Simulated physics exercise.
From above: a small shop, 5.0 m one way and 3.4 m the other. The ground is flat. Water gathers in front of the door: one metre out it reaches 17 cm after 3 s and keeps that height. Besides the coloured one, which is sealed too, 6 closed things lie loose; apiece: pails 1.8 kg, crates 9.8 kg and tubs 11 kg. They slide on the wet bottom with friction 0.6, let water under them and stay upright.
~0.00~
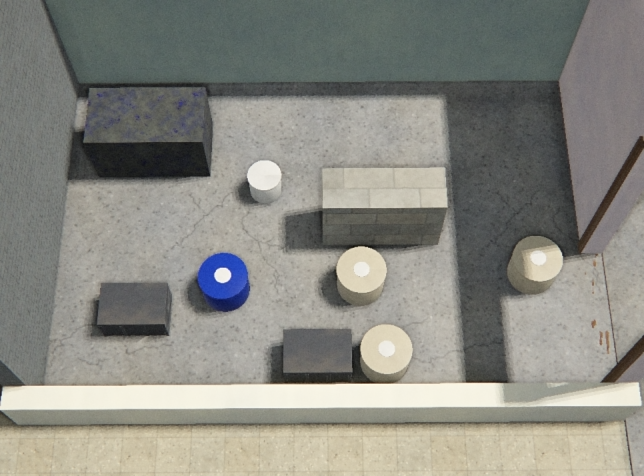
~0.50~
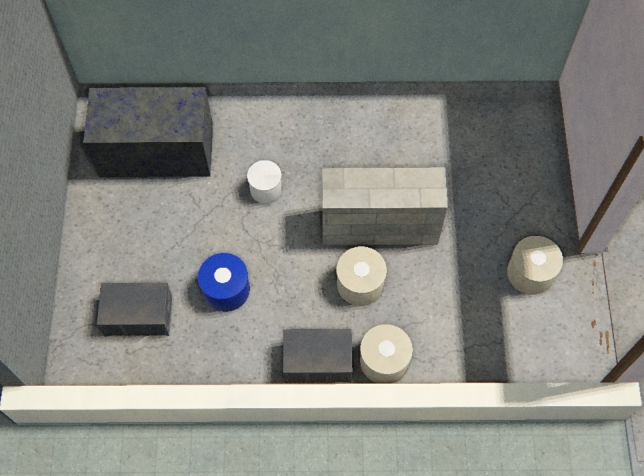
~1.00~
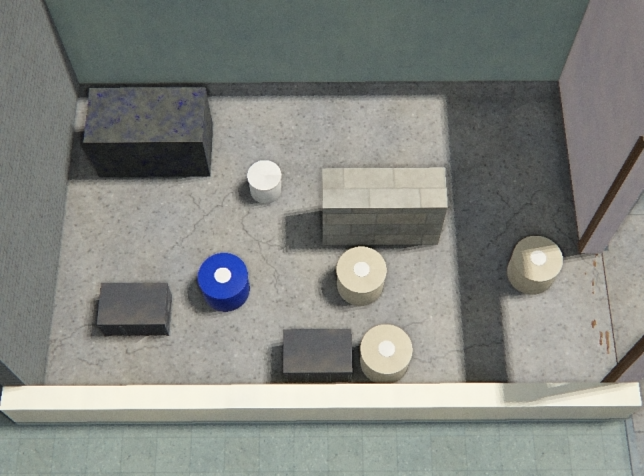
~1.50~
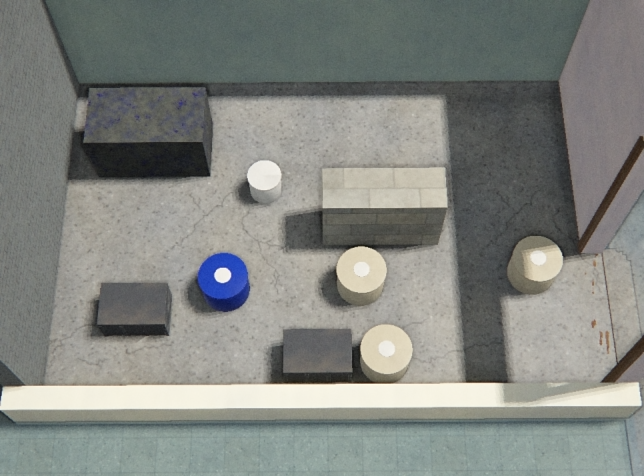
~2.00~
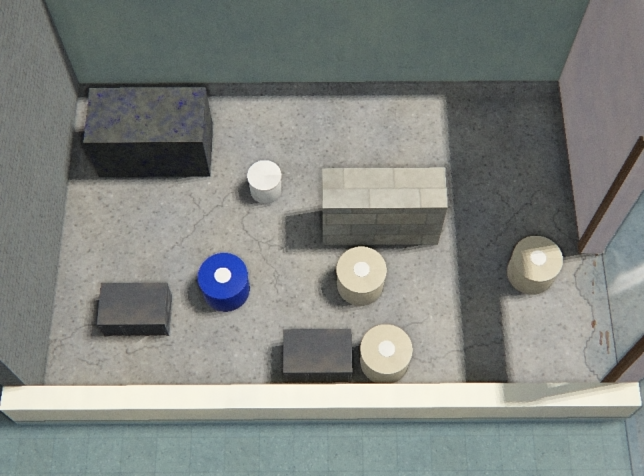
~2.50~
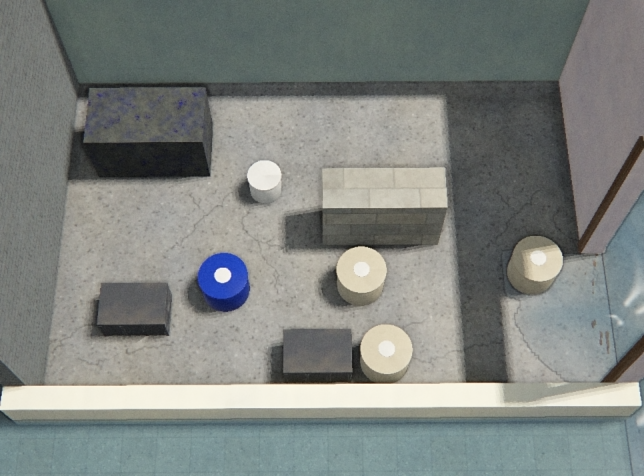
Water gathered outside the small shop and a shallow patch crept in through the doorway at the right, while the blue tub and the pale tubs and dark crates around it stayed still.
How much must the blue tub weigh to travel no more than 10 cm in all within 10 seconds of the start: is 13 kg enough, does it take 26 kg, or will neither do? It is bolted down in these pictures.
I expect that only the higher weight holds it.
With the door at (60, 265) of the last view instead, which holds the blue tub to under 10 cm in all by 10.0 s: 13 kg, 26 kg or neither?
Then only the larger load is enough.
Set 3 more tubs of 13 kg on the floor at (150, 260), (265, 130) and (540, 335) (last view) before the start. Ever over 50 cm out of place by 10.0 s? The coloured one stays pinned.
In turn: Short of it, under, over.
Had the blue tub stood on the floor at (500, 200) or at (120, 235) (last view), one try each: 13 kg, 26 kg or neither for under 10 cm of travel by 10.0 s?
In turn: Either load holds; only the larger holds.
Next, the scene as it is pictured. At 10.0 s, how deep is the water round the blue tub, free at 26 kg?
Roughly 8 cm.
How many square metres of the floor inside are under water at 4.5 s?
Roughly 5.5 m2.
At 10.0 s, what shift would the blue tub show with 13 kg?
Roughly 80 cm.
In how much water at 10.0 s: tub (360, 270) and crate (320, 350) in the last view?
About 6 and 10 cm.
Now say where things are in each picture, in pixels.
In the first picture, the blue tub at (223, 276), on the bottom; water covers 0.0 m2; 0 of 7 have shifted.
In the second picture, the blue tub at (223, 276), on the bottom; water covers 0.0 m2; 0 of 7 have shifted.
In the third picture, the blue tub at (223, 276), on the bottom; water covers 0.0 m2; 0 of 7 have shifted.
In the fourth picture, the blue tub at (223, 276) rests on the ground; 0.0 m2 under water; 0 of 7 have shifted.
In the fifth picture, the blue tub at (223, 276), on the bottom; water covers 0.0 m2; 0 of 7 have shifted.
In the sixth picture, the blue tub at (223, 276), on the bottom; water covers 0.6 m2; 0 of 7 have shifted.
After 3.5 s the blue tub would be 0 cm from its start with 13 kg and 0 cm from its start with 26 kg; 0 cm of water round it then.
After 4.5 s the blue tub would be 0 cm from its start with 13 kg and 0 cm from its start with 26 kg; 0 cm of water round it then.
After 7.0 s the blue tub would be 21 cm from its start with 13 kg and 1 cm from its start with 26 kg; 5 cm of water round it then.
After 10.0 s the blue tub would be 73 cm from its start with 13 kg and 1 cm from its start with 26 kg; 8 cm of water round it then.
